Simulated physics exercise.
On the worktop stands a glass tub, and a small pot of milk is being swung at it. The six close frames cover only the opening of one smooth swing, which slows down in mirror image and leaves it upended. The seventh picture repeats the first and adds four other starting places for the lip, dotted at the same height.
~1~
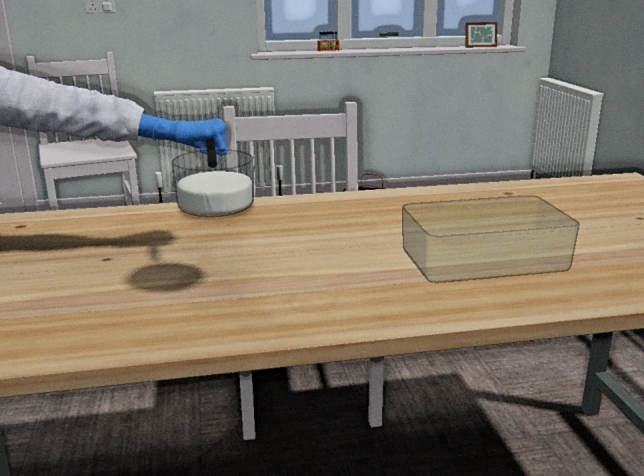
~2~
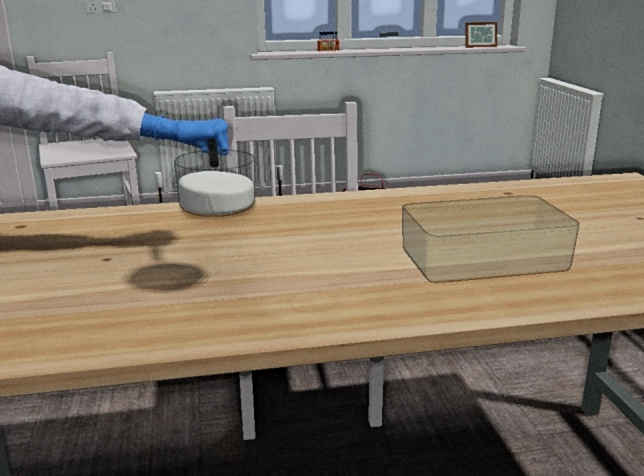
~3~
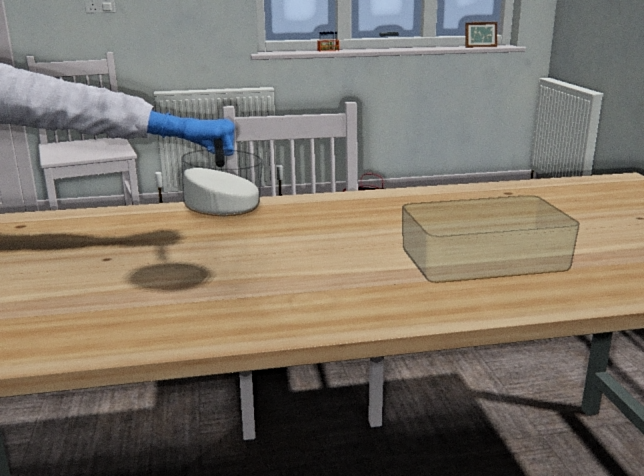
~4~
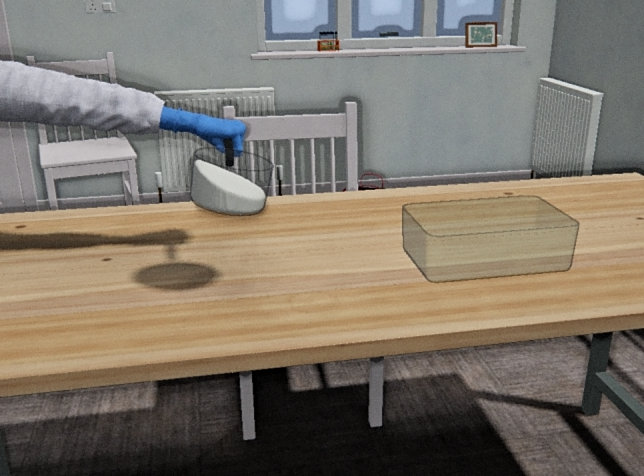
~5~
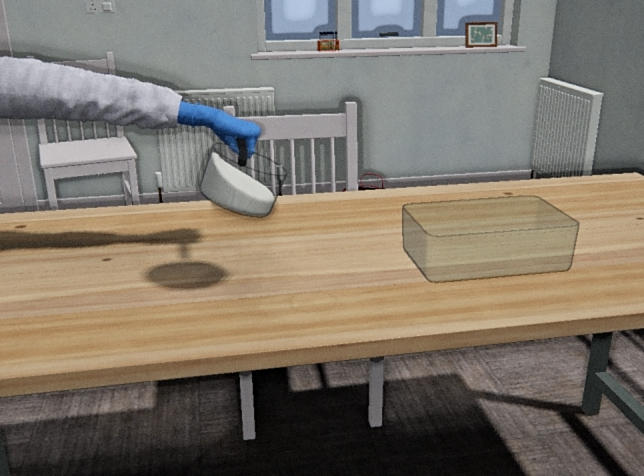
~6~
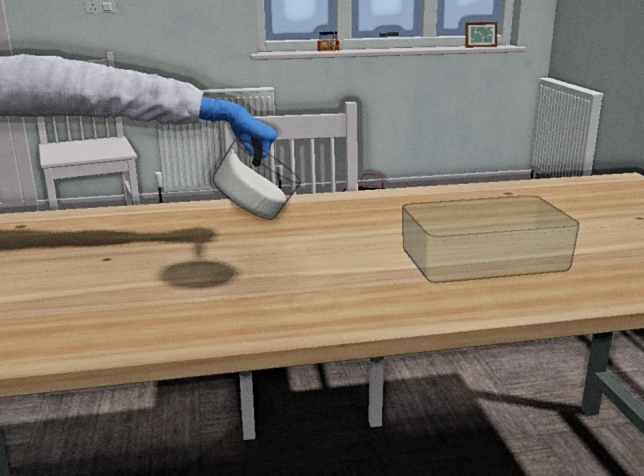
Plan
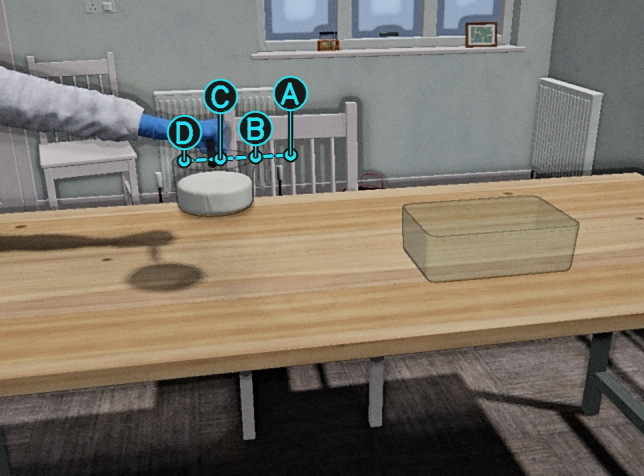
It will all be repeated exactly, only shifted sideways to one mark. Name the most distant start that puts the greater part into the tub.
Take A.
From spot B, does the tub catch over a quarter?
No, it does not.
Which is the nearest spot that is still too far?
B.
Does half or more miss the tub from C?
Yes.
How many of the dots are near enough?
One.
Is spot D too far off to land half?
Yes.
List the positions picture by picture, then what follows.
In the first frame, upright, lip at (251, 157); tub from (425, 282) to (570, 269); nothing has left yet.
In the second frame, upright, lip at (253, 157); nothing has left yet.
In the third frame, tipped about 4°, lip at (260, 159); nothing has left yet.
In the fourth frame, tipped about 12°, lip at (272, 164); nothing has left yet.
In the fifth frame, tipped about 23°, lip at (286, 171); nothing has left yet.
In the sixth frame, tipped about 35°, lip at (300, 179); nothing has left yet.
On the marked copy, A at (290, 155); B at (255, 156); C at (220, 158); D at (184, 160).
With A, about 84 % lands in the tub, 5 % falls short and 10 % goes beside or beyond.
With B, about 12 % lands in the tub, 79 % falls short and 9 % goes beside or beyond.
With C, about 0 % lands in the tub, 93 % falls short and 7 % goes beside or beyond.
With D, about 0 % lands in the tub, 100 % falls short.
